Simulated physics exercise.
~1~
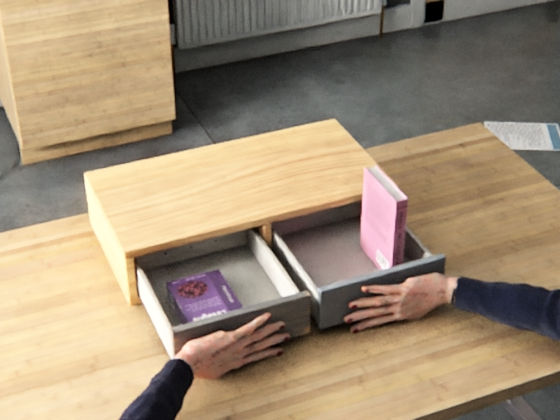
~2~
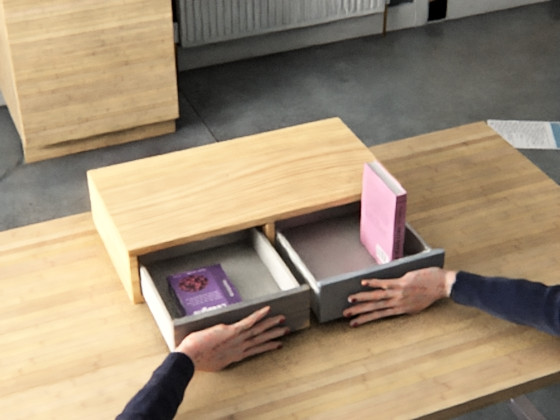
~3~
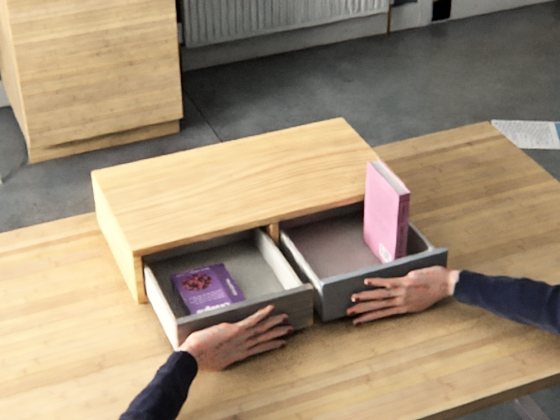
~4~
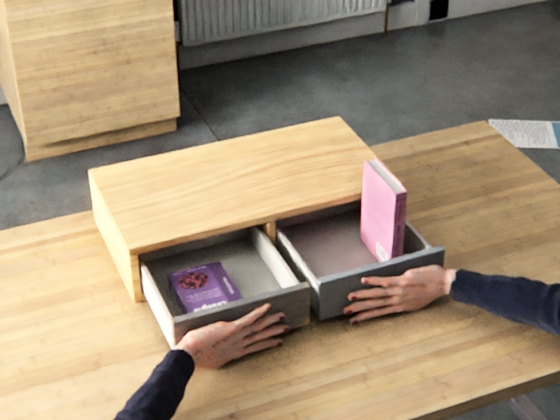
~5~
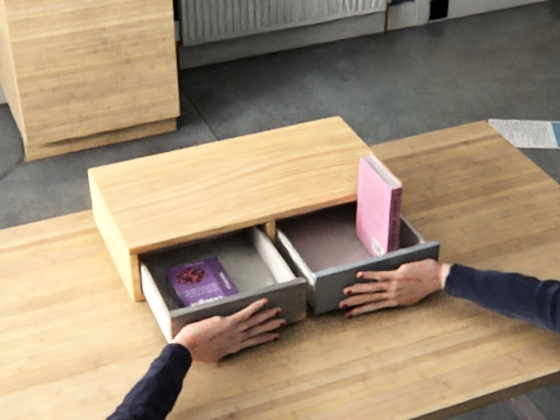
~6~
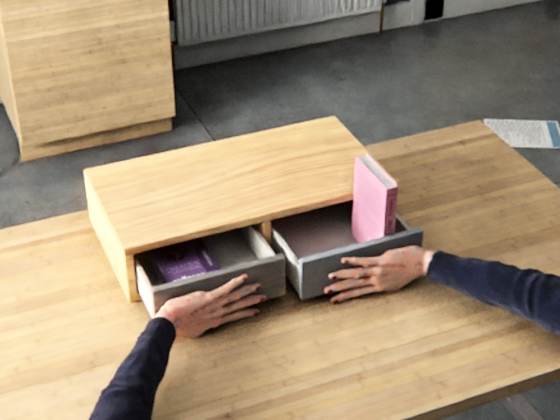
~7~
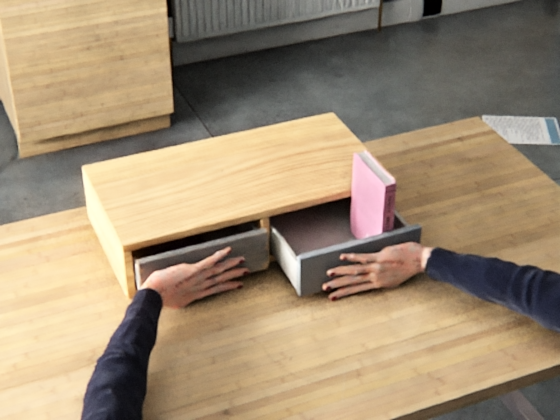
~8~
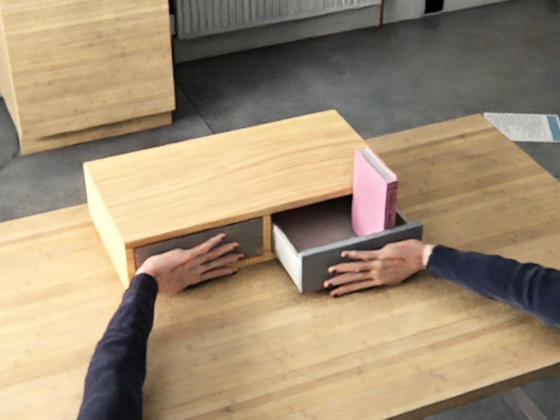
The clip opens on a small wooden chest on a table, its two grey-fronted drawers pulled out and a hand resting against each. A purple packet lies flat in the left drawer, while a pink book stands upright in the right one, rising above the drawer's sides. After barely moving at first, both drawers begin to slide inward under the hands. The right drawer soon stops, still ajar, with the pink book standing by the chest's front edge. The left drawer keeps sliding, hiding the packet, and ends fully shut while the right stays open.
